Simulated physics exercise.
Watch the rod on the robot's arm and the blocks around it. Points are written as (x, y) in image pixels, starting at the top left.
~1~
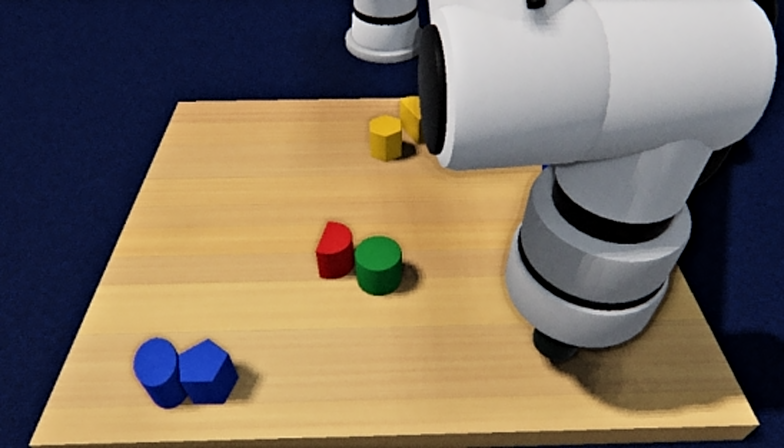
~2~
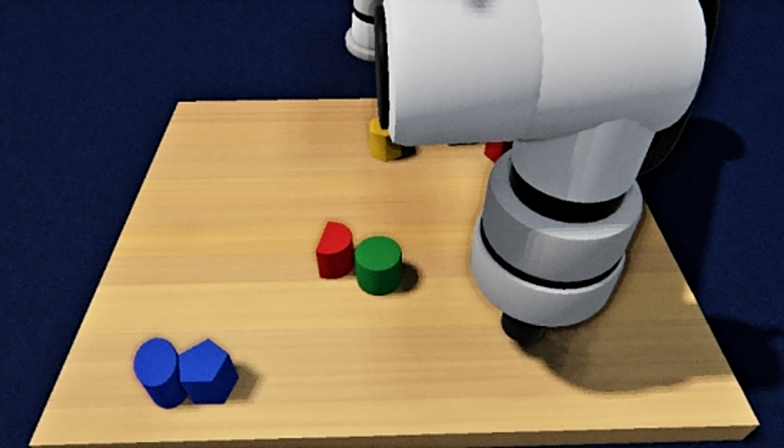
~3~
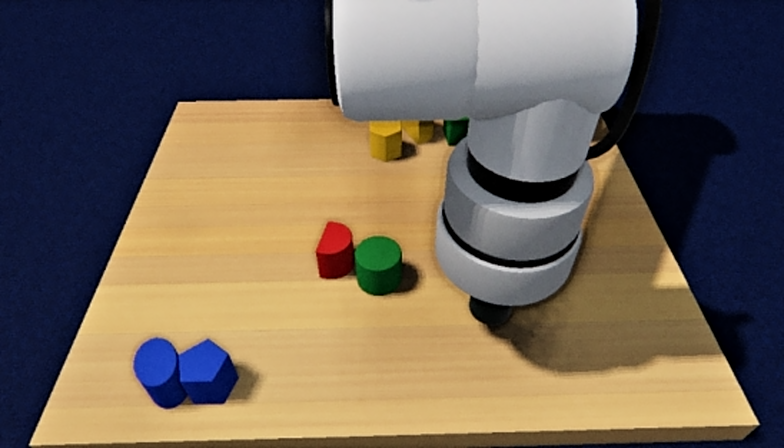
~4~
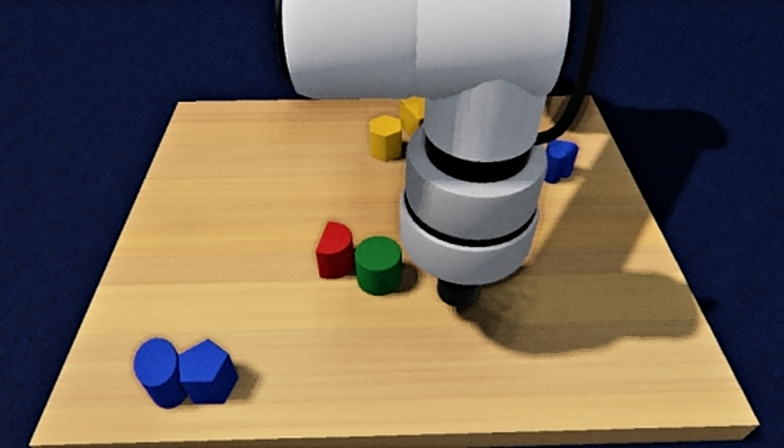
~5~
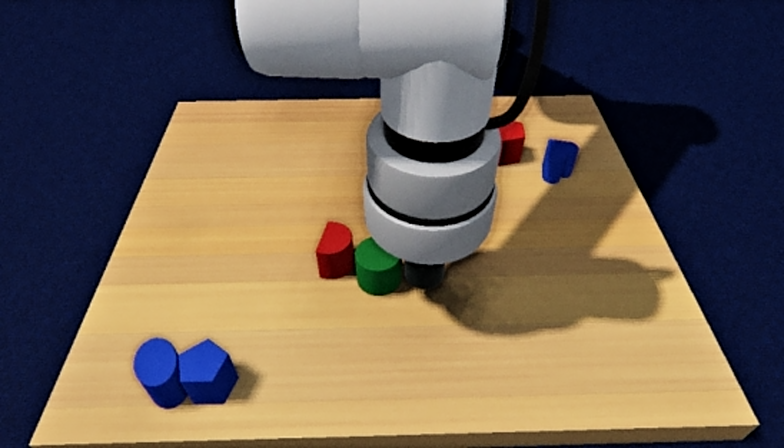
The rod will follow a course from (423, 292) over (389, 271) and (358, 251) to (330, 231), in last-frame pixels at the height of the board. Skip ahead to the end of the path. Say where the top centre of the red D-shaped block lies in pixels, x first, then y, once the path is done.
I'd say the red D-shaped block ends with its top centre at (253, 233).
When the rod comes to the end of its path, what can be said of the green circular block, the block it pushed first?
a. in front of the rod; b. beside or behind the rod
I'll go with b - beside or behind the rod.
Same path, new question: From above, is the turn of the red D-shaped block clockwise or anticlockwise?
Turns clockwise.
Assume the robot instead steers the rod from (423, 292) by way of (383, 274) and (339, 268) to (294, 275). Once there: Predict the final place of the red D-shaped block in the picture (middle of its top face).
Roughly at (241, 208).
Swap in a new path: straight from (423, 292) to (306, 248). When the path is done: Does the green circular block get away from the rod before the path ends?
No - that is not the case.
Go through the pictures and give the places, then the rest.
The first frame shows tip of the rod at (554, 343), middles of tops, red D-shaped block at (335, 237), green circular block at (378, 252).
The second frame shows rod at (521, 326), nothing pushed.
The third frame shows rod at (489, 309), nothing pushed.
The fourth frame shows rod at (457, 292), nothing pushed.
The fifth frame shows rod at (424, 275), red D-shaped block at (335, 237), green circular block at (378, 252).
What follows on the original path. One third of the way, rod at (387, 253); red D-shaped block at (307, 231); green circular block at (345, 240).
Two thirds of the way, rod at (356, 233); red D-shaped block at (274, 228), turned 35° clockwise; green circular block at (314, 231).
At the end, rod at (328, 213); red D-shaped block at (253, 233), turned 55° clockwise; green circular block at (296, 226).
